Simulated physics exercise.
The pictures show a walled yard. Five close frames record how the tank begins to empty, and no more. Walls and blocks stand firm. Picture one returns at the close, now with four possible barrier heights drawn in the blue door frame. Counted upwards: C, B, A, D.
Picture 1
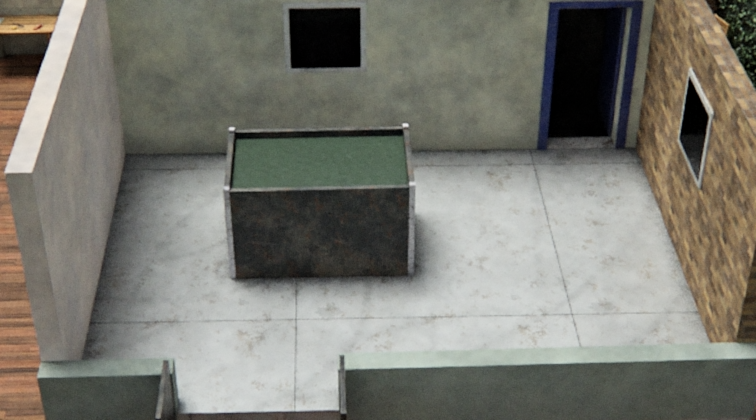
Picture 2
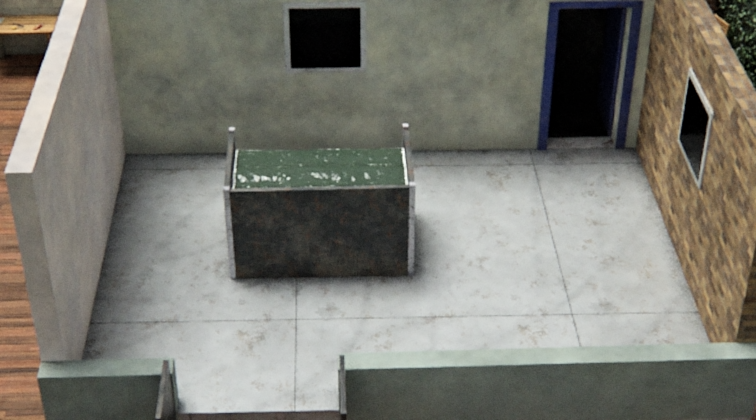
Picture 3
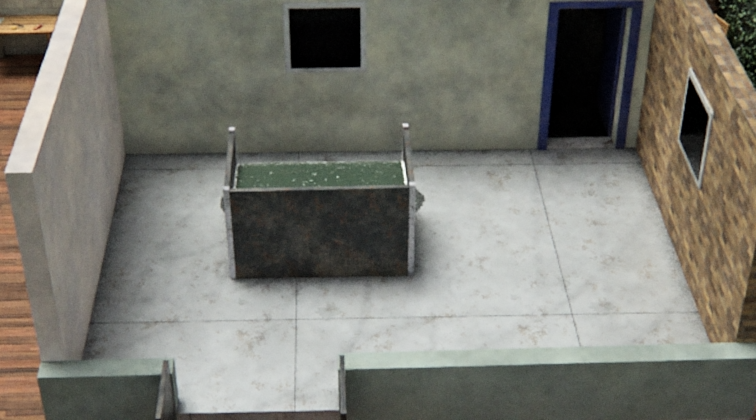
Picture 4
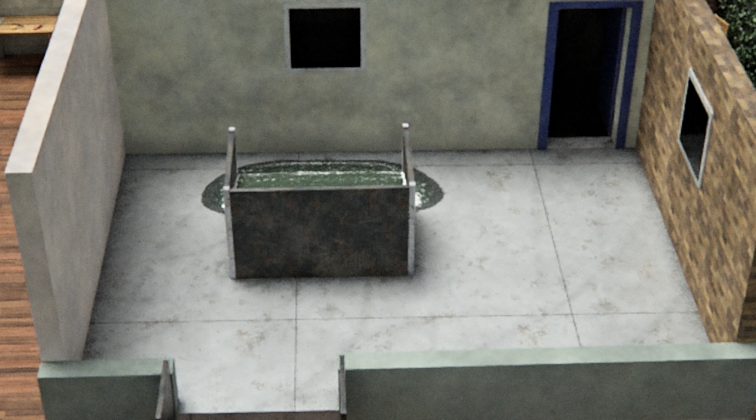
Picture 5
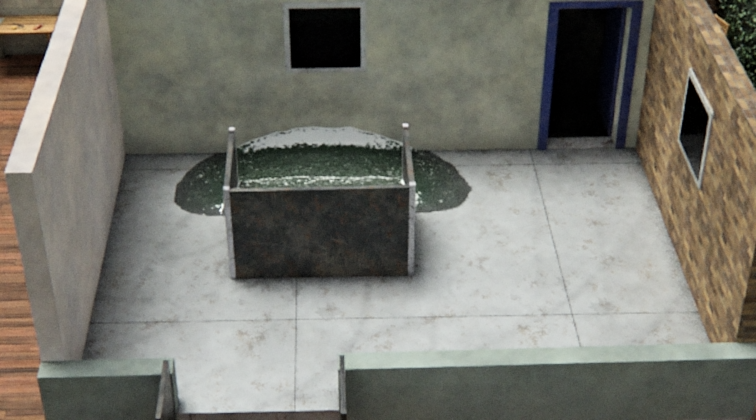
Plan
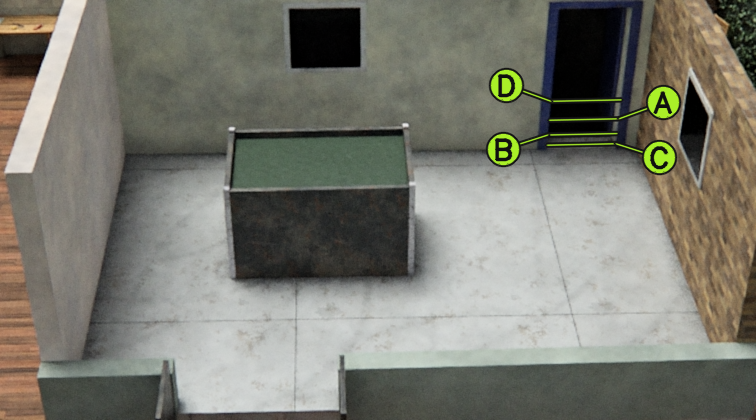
A dark, box-like tank of green water stands on the pale paved floor of a walled yard, seen from above by a still camera. Behind it are a greenish wall with a dark window and a blue-framed doorway at right, with brown stonework beyond and an opening in the low front wall. The tank's water ripples and sinks, then emerges behind it and spreads left and right across the paving.
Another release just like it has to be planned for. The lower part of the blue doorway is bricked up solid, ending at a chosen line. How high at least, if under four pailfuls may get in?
I would pick line B.
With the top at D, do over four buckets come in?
No, that is safe.
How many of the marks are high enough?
Three of the four.
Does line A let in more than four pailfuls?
No, that is safe.
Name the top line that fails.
C it is.
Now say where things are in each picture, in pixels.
The first frame shows water in the tank at rest, its middle at (319, 164); foot of the blue doorway at (581, 148); open gate at (256, 351).
In the second frame, water covers 2 % of the ground, its front hidden from here.
In the third frame, water covers 5 % of the ground, its front hidden from here.
In the fourth frame, water covers 10 % of the ground, its front hidden from here.
In the fifth frame, 16 % of the ground under water, visible out to (436, 161).
In lime, A at (584, 119); B at (582, 134); C at (581, 144); D at (586, 100); from the bottom up C, B, A, D.
With A, nothing gets over.
With B, a splash gets over, under a bucket.
With C, about 12 bucketfuls get in.
With D, nothing gets over.
